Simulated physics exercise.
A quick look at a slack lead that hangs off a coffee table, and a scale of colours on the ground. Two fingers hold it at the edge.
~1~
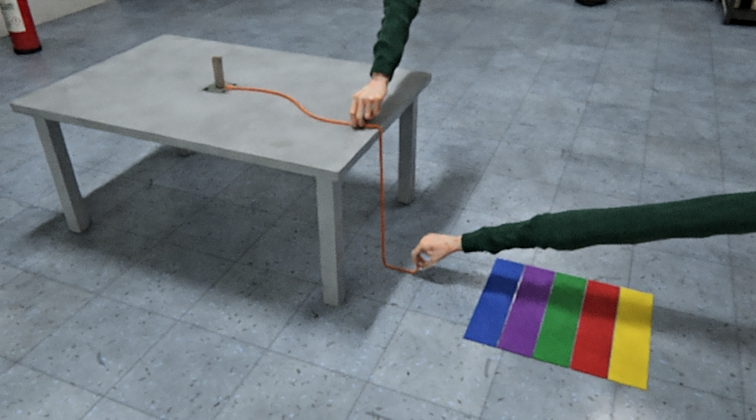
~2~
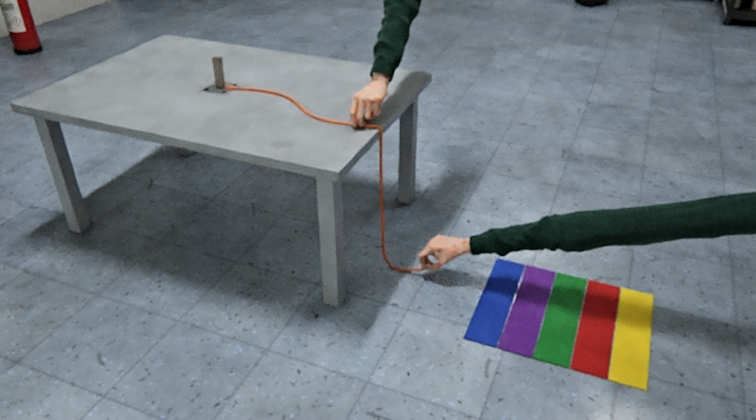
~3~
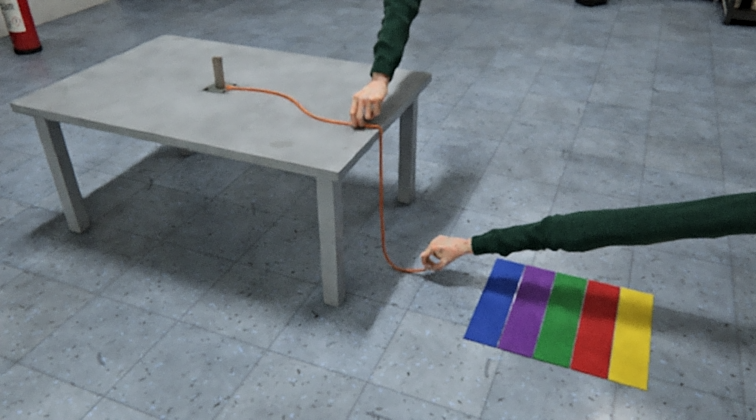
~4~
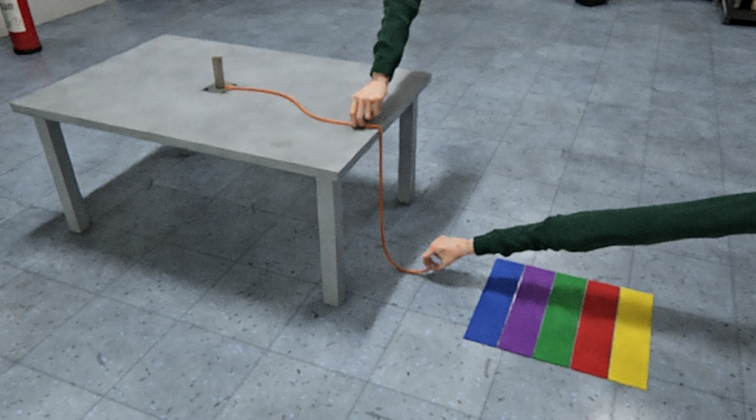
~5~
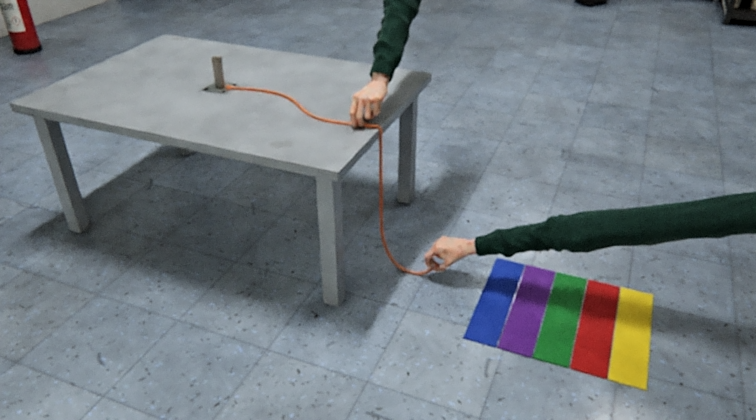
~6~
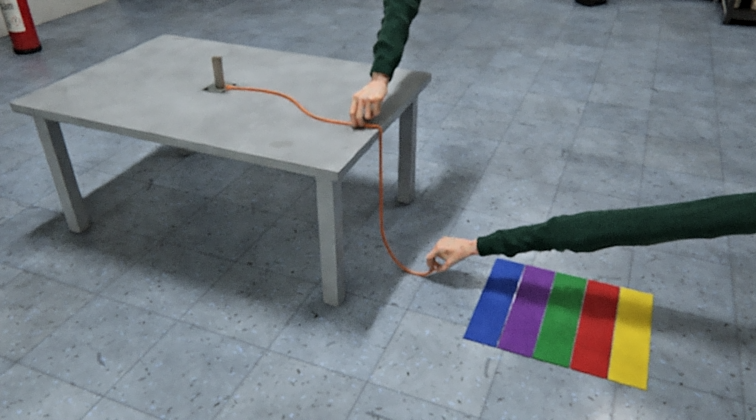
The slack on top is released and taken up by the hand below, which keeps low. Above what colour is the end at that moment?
The end stops over the purple strip.
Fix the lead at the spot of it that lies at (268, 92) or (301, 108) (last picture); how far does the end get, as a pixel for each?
Try by try, around (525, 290) and (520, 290).
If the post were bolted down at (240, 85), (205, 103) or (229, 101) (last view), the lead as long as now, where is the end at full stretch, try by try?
Near (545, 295), (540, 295) and (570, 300).
Early on, end near (472, 278); short of the strips.
Midway, end near (507, 287); over blue.
At the end of the slack, end near (528, 292); over purple. It gets as far as the purple strip.
